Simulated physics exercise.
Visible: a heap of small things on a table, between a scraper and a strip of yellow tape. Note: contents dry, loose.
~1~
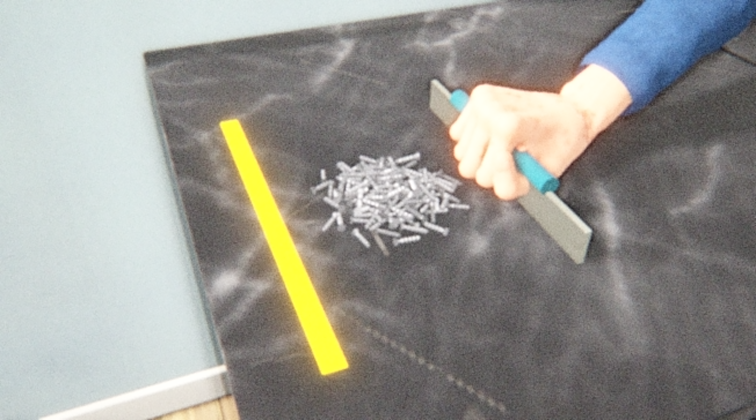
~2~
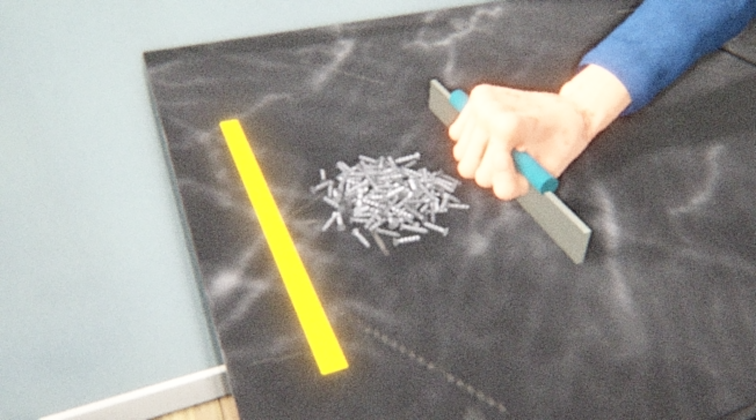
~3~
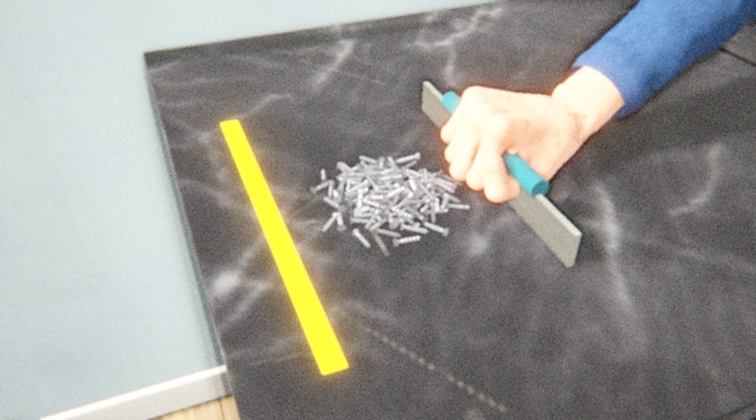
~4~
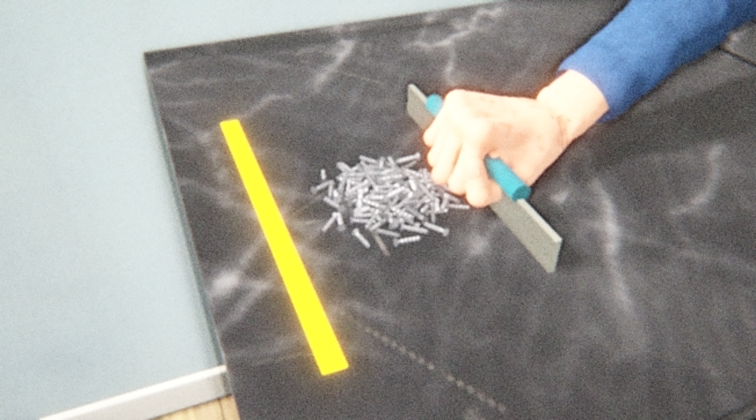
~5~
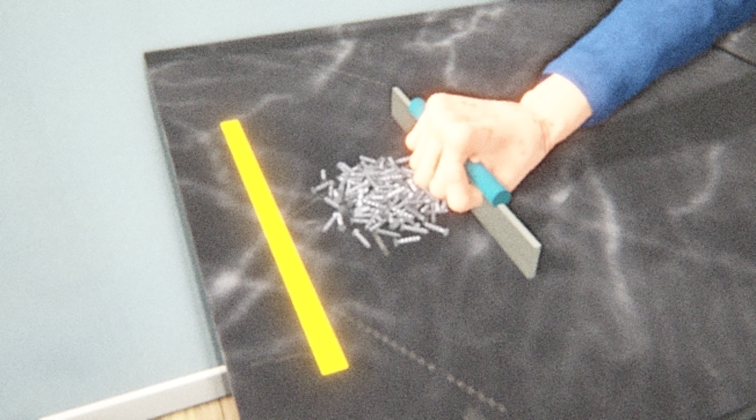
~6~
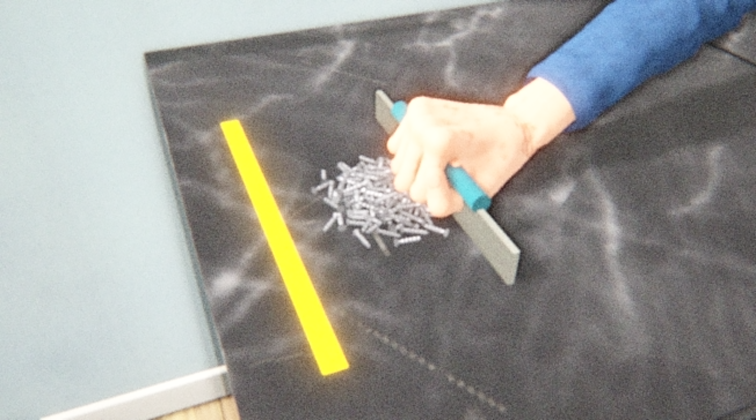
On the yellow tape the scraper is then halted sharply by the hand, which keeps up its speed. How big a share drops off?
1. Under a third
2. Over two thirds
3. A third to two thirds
Under a third.
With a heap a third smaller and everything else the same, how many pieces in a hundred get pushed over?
Close to 10 per cent.
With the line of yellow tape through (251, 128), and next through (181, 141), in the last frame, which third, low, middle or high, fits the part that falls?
For the first place it's under a third, and for the second it's above two thirds.
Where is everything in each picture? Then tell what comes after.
The first frame shows scraper at (571, 232), at rest; yellow tape at (233, 131), about a palm's width from the edge; edge at (193, 243); the heap at (391, 191), steel screws.
The second frame shows scraper at (570, 232), at rest.
The third frame shows scraper at (561, 235); the heap at (391, 191).
The fourth frame shows scraper at (542, 240).
The fifth frame shows scraper at (522, 246); the heap at (391, 192).
The sixth frame shows scraper at (501, 251); yellow tape at (233, 131); edge at (194, 243); the heap at (386, 195), about a third pushed along.
Soon after the last picture, scraper still moving, near (348, 176); heap all on the table, its front near (278, 234).
A little later, scraper stopped at the yellow tape; heap a stray few over the edge.
Later still, scraper stopped at the yellow tape; heap a small part over the edge.
At rest, scraper stopped at the yellow tape; heap a small part over the edge.
